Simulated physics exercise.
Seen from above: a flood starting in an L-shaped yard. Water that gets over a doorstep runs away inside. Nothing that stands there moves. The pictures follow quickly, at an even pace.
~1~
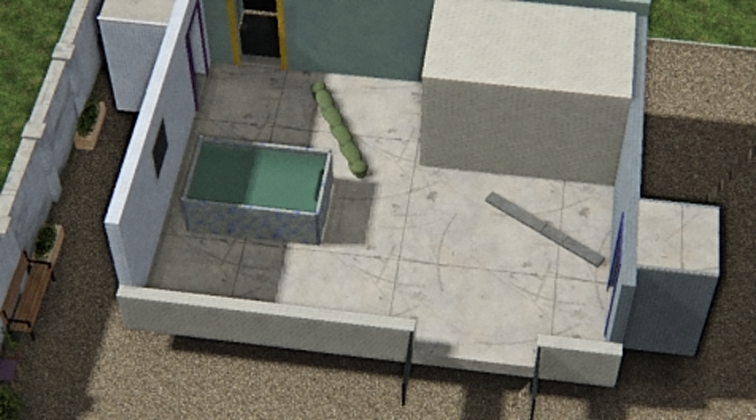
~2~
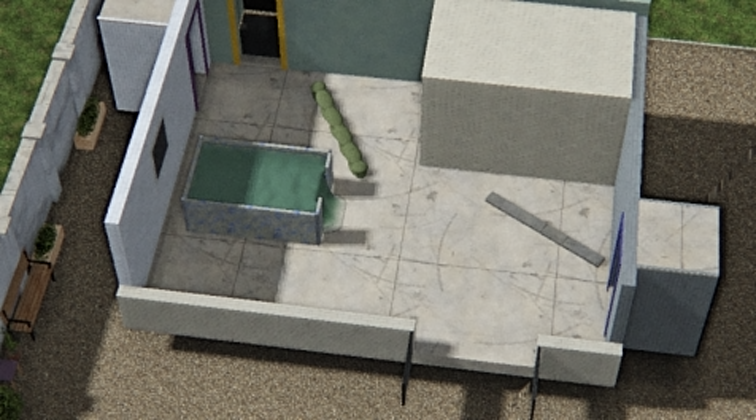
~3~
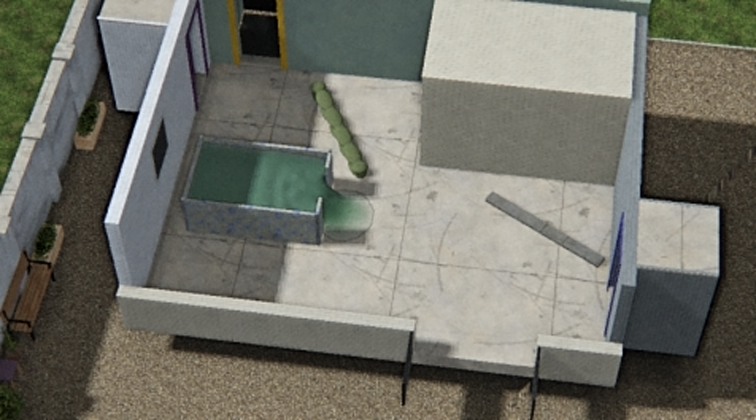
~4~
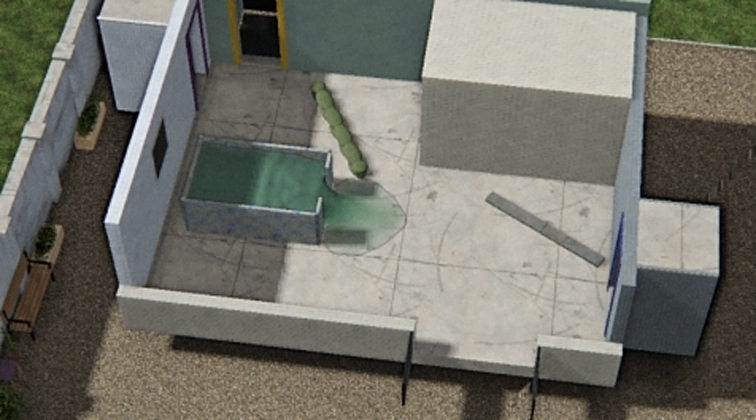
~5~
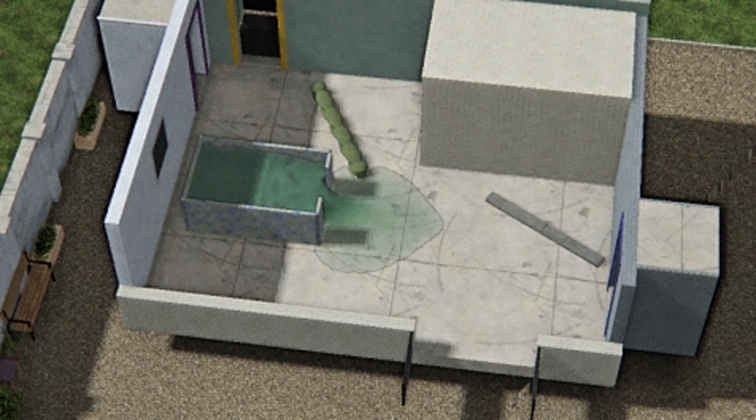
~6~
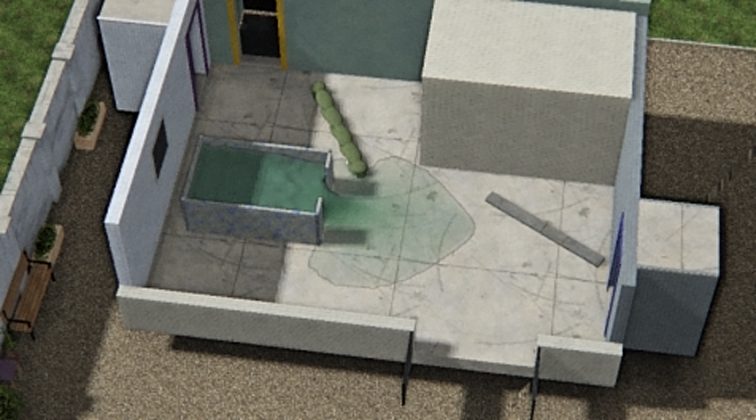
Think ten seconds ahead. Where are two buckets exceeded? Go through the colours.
One by one: The yellow door admits no more than that; the blue door admits no more than that; the purple door admits no more than that.
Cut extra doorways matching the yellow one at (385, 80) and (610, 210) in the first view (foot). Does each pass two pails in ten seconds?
As listed: Lets less in, lets more in.
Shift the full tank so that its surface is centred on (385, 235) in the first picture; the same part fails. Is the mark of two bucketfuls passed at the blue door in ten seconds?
The blue door goes over.
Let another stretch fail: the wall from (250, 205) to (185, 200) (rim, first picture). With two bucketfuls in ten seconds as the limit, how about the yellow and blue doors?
The yellow one is over, the blue one keeps below it.
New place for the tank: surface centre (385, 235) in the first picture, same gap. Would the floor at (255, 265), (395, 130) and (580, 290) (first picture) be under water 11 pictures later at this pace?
As listed: Clear, clear, covered.
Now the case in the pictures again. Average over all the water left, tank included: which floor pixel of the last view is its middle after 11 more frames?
At about (337, 214).
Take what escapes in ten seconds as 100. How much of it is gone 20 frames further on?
Close to 15 %.
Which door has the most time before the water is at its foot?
I say the purple door.
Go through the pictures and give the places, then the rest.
Still water in the water tank at (258, 178), in the first frame.
Water pours out at (323, 203) and has run to (331, 230), in the second frame.
The front is at (366, 226), out from the gap at (323, 203), in the third frame.
The front is at (400, 225), out from the gap at (323, 204), in the fourth frame.
The front is at (437, 229), out from the gap at (323, 204), in the fifth frame.
Water pours out at (323, 204) and has run to (468, 234), in the sixth frame.
A moment on, water covers 35 % of the floor; the yellow door not reached, the blue door not reached, the purple door not reached.
Next, water covers 50 % of the floor; the yellow door not reached, the blue door wet at the sill, nothing in, the purple door not reached.
Then, water covers 55 % of the floor; the yellow door not reached, the blue door under two buckets in, the purple door not reached.
Later, water covers 60 % of the floor; the yellow door wet at the sill, nothing in, the blue door under two buckets in, the purple door not reached.
In the end, water covers 80 % of the floor; the yellow door wet at the sill, nothing in, the blue door under two buckets in, the purple door wet at the sill, nothing in.
